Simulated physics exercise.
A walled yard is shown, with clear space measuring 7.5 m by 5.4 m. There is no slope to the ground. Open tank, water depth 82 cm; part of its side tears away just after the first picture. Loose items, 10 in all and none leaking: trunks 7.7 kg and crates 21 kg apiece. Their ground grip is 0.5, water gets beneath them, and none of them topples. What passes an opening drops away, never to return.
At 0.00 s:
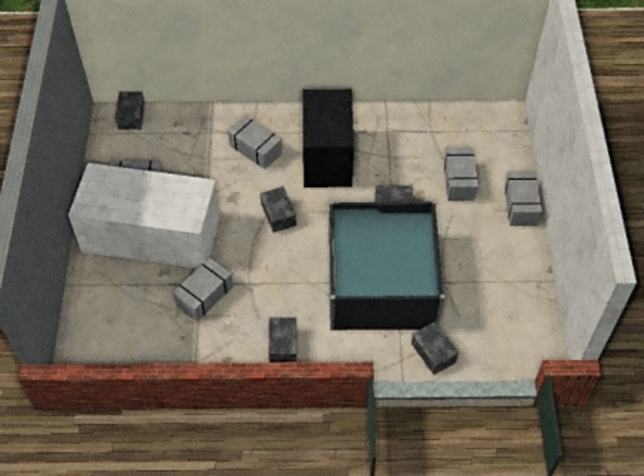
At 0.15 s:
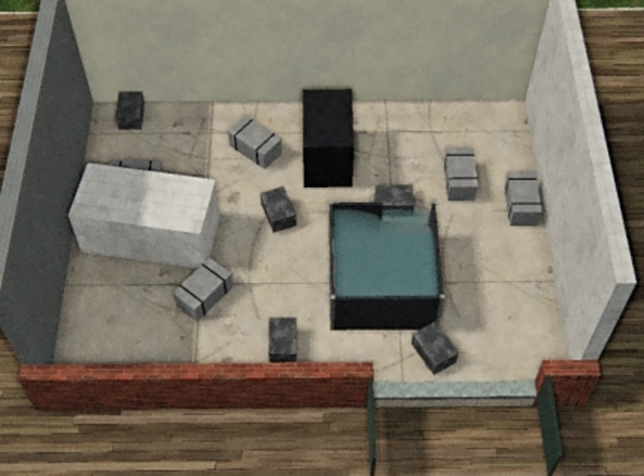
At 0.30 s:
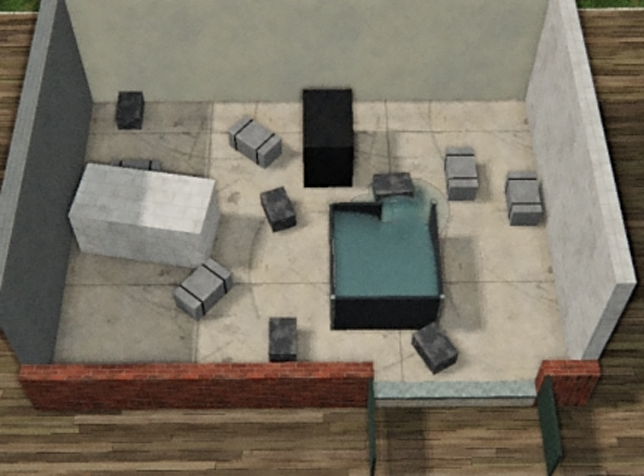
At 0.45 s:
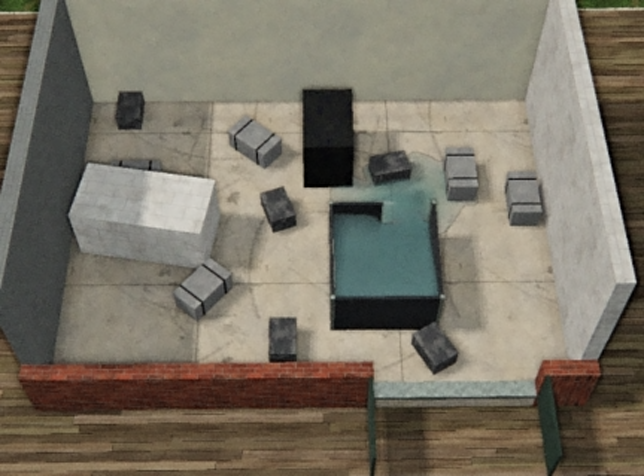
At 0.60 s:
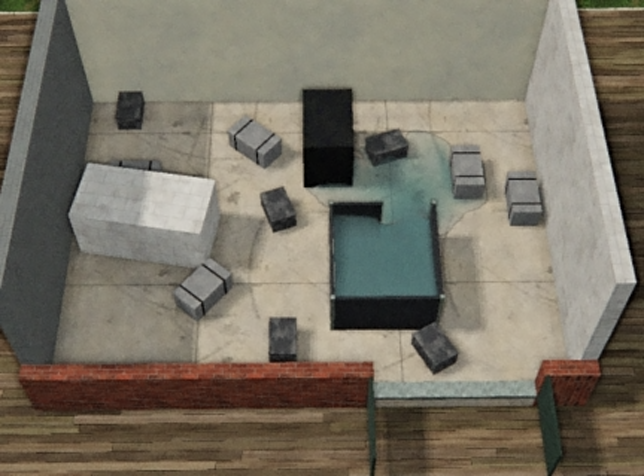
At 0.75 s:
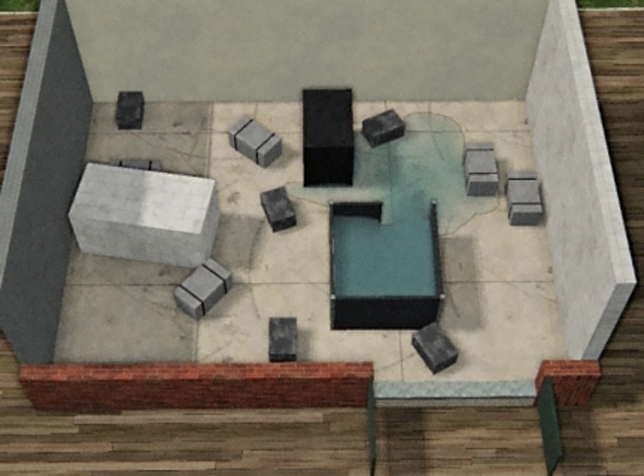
A walled yard held a dark tank of teal water whose back side opened, and the water spread across the floor, pushing a dark crate toward the back wall and then a grey trunk slightly right.
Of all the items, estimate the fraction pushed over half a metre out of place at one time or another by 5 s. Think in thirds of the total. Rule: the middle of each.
It is a third up to two thirds.
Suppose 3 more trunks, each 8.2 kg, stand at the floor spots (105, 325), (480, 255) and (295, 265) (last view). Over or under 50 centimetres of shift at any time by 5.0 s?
Each in turn ends up within the limit, beyond the limit, within the limit.
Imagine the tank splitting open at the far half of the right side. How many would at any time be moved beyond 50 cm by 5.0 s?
That gives 3 of them.
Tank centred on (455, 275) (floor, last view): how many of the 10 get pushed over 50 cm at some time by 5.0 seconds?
The count would be 4.
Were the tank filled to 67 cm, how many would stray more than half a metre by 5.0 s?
Count under that change: 4.
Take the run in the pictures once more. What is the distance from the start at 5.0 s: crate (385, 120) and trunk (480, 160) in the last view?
Going in order, that's 350 cm for one and 60 cm for the other.
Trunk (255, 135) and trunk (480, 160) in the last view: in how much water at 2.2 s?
Roughly 1 and 15 cm.
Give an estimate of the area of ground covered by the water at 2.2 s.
Near 15 m2 in all.
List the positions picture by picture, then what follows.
The first frame shows a crate at (395, 195) rests on the ground; a trunk at (462, 167), on the bottom; water covers 2.3 m2; 0 of 10 have shifted.
The second frame shows a crate at (395, 195), on the bottom; a trunk at (462, 167) rests on the ground; 2.8 m2 under water; 0 of 10 have shifted.
The third frame shows a crate at (393, 183), on the bottom, 24 cm from its start; a trunk at (462, 167), on the bottom; 3.6 m2 under water; 1 of 10 have shifted.
The fourth frame shows a crate at (390, 163), on the bottom, 66 cm from its start; a trunk at (462, 167) rests on the ground; water covers 4.5 m2; 1 of 10 have shifted.
The fifth frame shows a crate at (387, 142), on the bottom, 110 cm from its start; a trunk at (468, 165) rests on the ground, 10 cm from its start; water covers 5.5 m2; 2 of 10 have shifted.
The sixth frame shows a crate at (383, 122), on the bottom, 152 cm from its start; a trunk at (482, 162) rests on the ground, 33 cm from its start; water covers 6.9 m2; 2 of 10 have shifted.
After 1.1 s 2 of 10 are over 50 cm from their spots; 0 afloat.
After 2.2 s 2 of 10 are over 50 cm from their spots; 2 afloat.
After 3.5 s 3 of 10 are over 50 cm from their spots; 2 afloat.
After 5.0 s 4 of 10 are over 50 cm from their spots, and 4 have been at some point; 4 afloat.
